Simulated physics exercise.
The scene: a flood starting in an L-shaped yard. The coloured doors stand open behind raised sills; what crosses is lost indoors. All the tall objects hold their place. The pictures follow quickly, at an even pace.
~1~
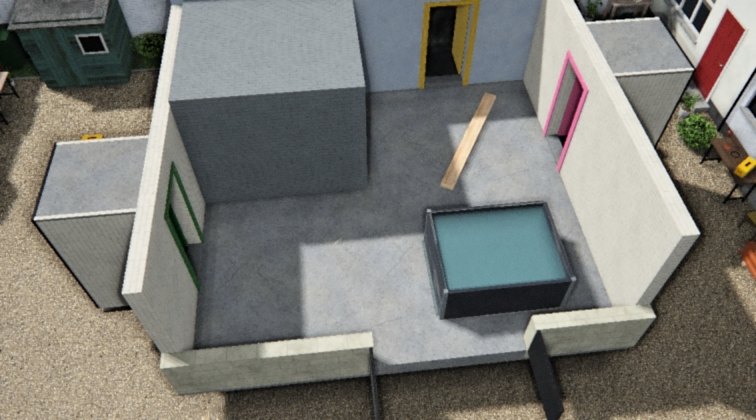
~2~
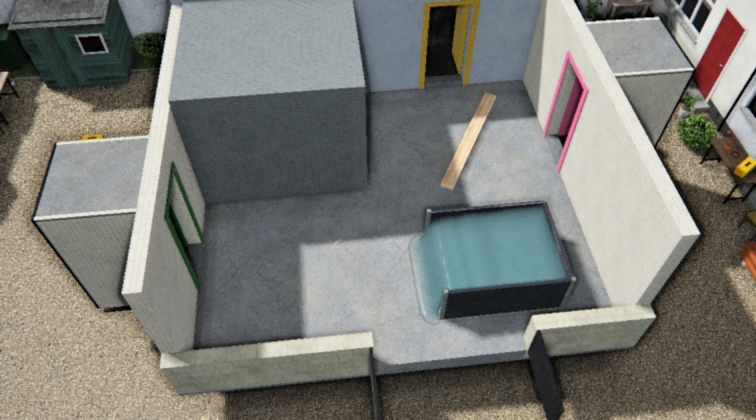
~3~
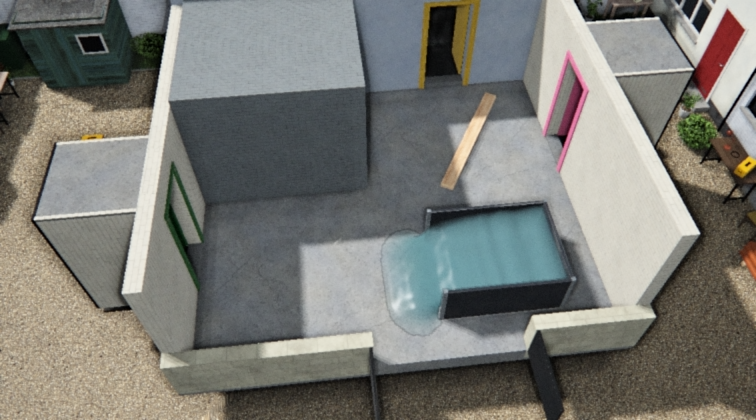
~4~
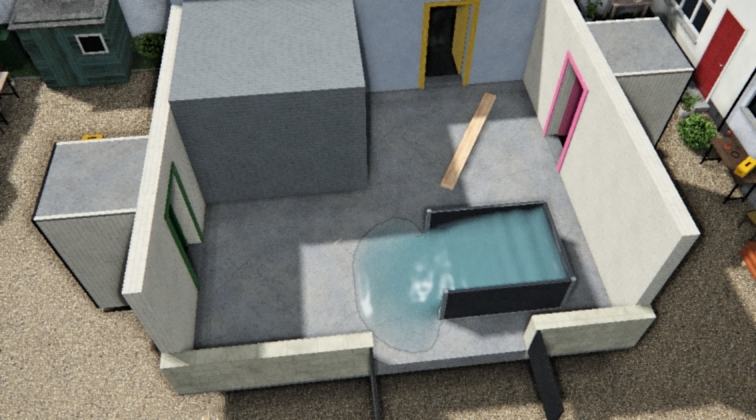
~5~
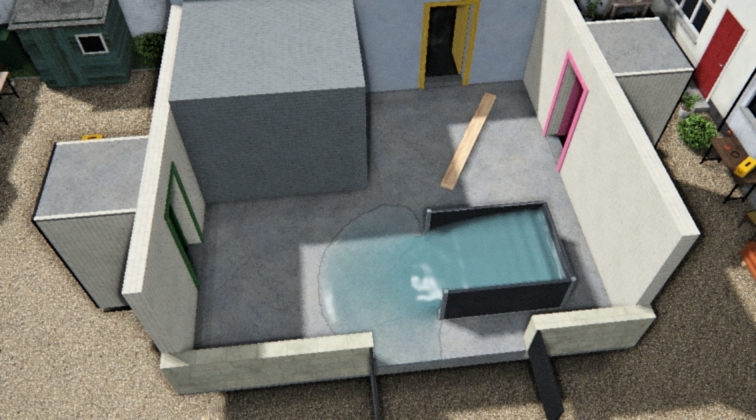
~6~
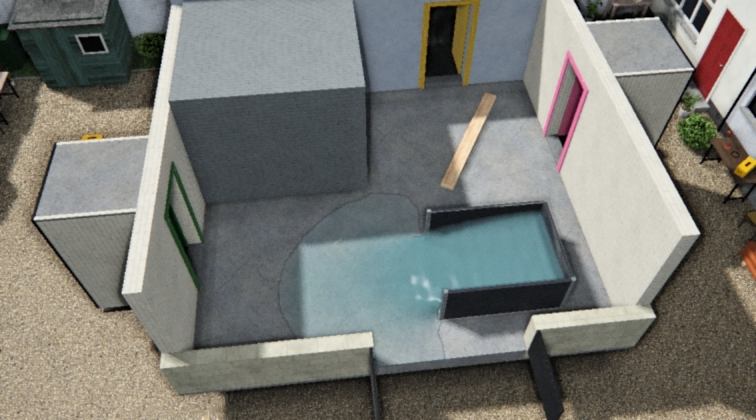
In this clip, a dark-sided tank of still water in a walled yard with green, yellow and pink doorways opens on its left side, and water pours out, spreading leftward across the grey floor in a widening, thinning sheet.
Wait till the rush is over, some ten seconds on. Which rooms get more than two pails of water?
In the end: The green door floods; the pink door holds within the limit; the yellow door holds within the limit.
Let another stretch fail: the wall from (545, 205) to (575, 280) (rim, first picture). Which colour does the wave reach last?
That is the green one.
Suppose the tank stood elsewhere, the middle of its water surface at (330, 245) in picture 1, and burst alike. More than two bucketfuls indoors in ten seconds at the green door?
One by one: The green door goes over.
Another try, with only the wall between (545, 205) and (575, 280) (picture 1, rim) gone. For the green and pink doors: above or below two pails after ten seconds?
The green door lets less in; the pink door goes over.
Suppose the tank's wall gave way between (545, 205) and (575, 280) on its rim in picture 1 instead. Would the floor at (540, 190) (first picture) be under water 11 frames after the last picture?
There: Under water.
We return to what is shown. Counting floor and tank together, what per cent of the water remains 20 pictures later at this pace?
Roughly 82 per cent.
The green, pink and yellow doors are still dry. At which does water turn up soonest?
First comes the door marked green.
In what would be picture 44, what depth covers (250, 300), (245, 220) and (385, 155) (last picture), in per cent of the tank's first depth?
In that order: 16, 16 and 0 per cent.
A moment on, water covers 40 % of the floor; the green door under two buckets in, the pink door not reached, the yellow door not reached.
Next, water covers 40 % of the floor; the green door far over two buckets in, the pink door not reached, the yellow door not reached.
Then, water covers 40 % of the floor; the green door far over two buckets in, the pink door not reached, the yellow door not reached.
Later, water covers 55 % of the floor; the green door far over two buckets in, the pink door not reached, the yellow door not reached.
In the end, water covers 90 % of the floor; the green door far over two buckets in, the pink door wet at the sill, nothing in, the yellow door wet at the sill, nothing in.
